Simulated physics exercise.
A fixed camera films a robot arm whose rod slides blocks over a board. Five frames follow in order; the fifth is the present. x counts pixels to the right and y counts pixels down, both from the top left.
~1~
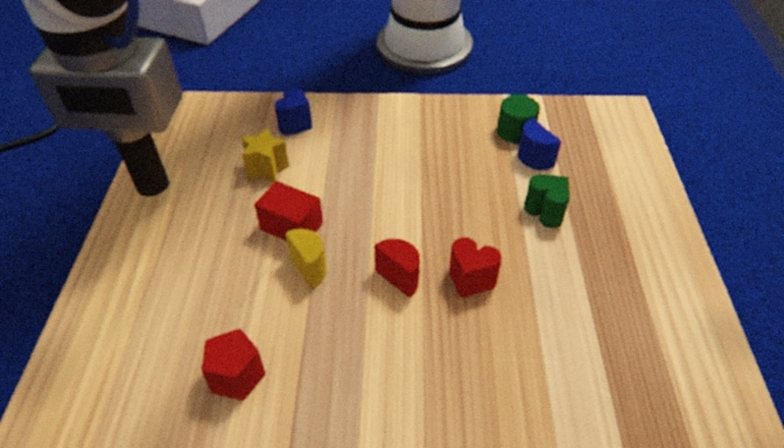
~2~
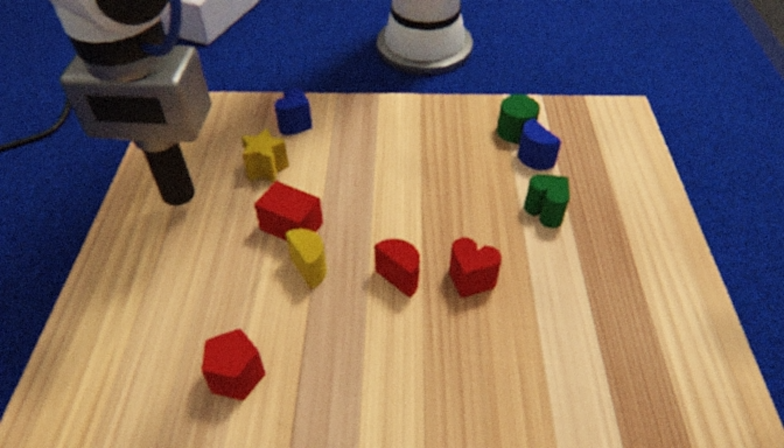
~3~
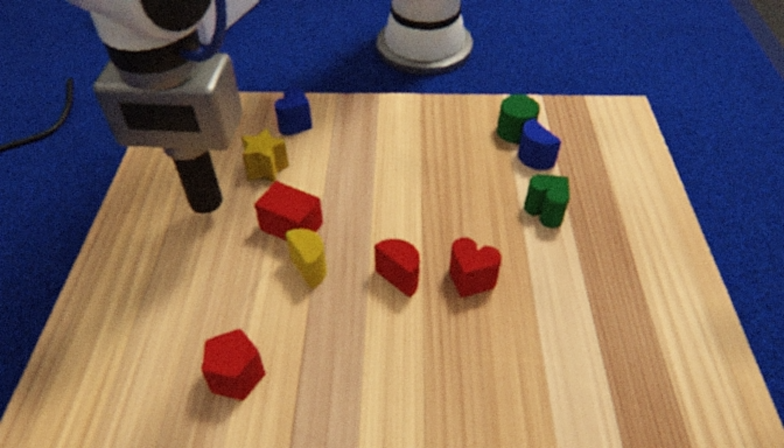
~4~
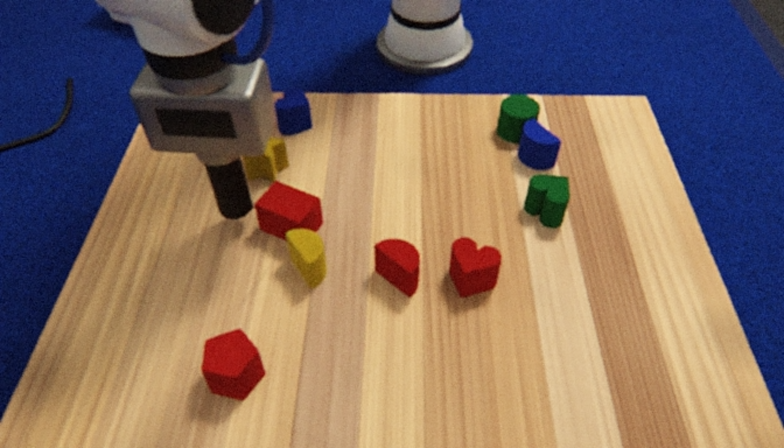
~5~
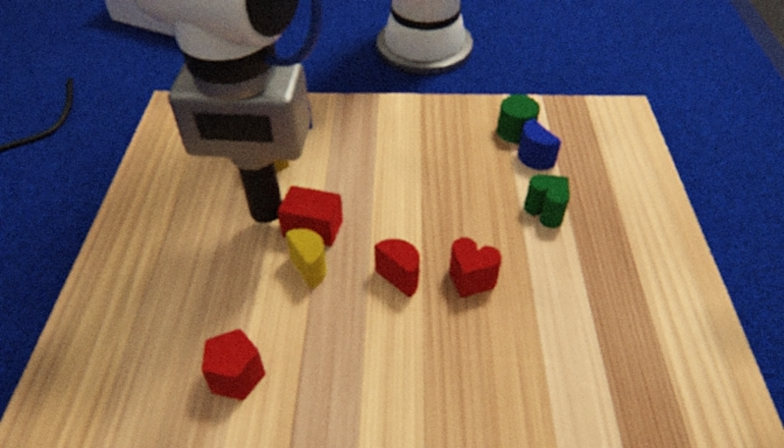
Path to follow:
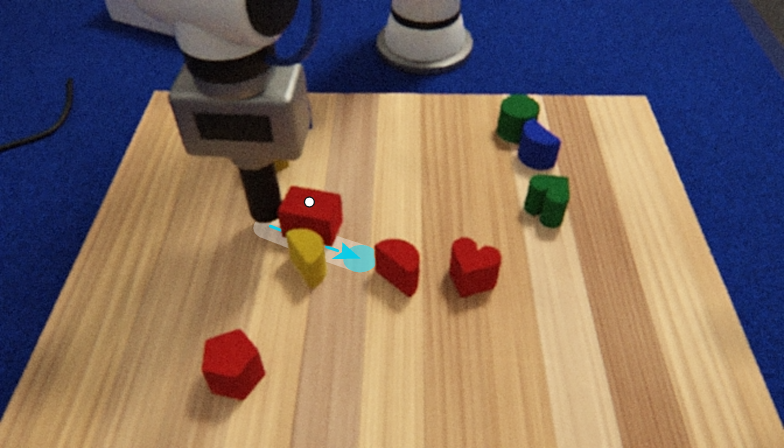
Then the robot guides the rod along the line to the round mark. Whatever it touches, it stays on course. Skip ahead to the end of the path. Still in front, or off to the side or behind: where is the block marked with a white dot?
Beside or behind, I predict.
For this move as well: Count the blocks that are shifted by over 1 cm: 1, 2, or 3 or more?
That makes 1 block.
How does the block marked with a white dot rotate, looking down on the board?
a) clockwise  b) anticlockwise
I'll go with b - anticlockwise.
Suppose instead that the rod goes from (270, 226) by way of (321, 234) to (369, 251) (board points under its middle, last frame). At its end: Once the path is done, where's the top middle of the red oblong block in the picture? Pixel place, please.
My estimate: (402, 202).
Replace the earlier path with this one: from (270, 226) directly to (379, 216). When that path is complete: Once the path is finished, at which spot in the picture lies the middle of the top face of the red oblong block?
Close to (421, 199).
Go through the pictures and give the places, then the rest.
Rod's lower end at (153, 186); yellow half-round block at (306, 243); red oblong block at (287, 200); red half-round block at (400, 252), in the first frame.
Rod at (179, 195); blocks still, in the second frame.
Rod at (206, 202); blocks still, in the third frame.
Rod at (236, 208); blocks still, in the fourth frame.
Rod at (267, 212); yellow half-round block at (306, 243); red oblong block at (309, 202); red half-round block at (400, 252), in the fifth frame.
Drawn move, from (270, 226) to (361, 258); the dot is on the red oblong block.
The first path, step by step. One third of the way, rod at (297, 223); red oblong block at (340, 204), turned 25° anticlockwise.
Two thirds of the way, rod at (328, 234); yellow half-round block at (307, 246); red oblong block at (368, 205), turned 55° anticlockwise.
At the end, rod at (360, 244); yellow half-round block at (307, 246); red oblong block at (383, 204), turned 75° anticlockwise; red half-round block still.
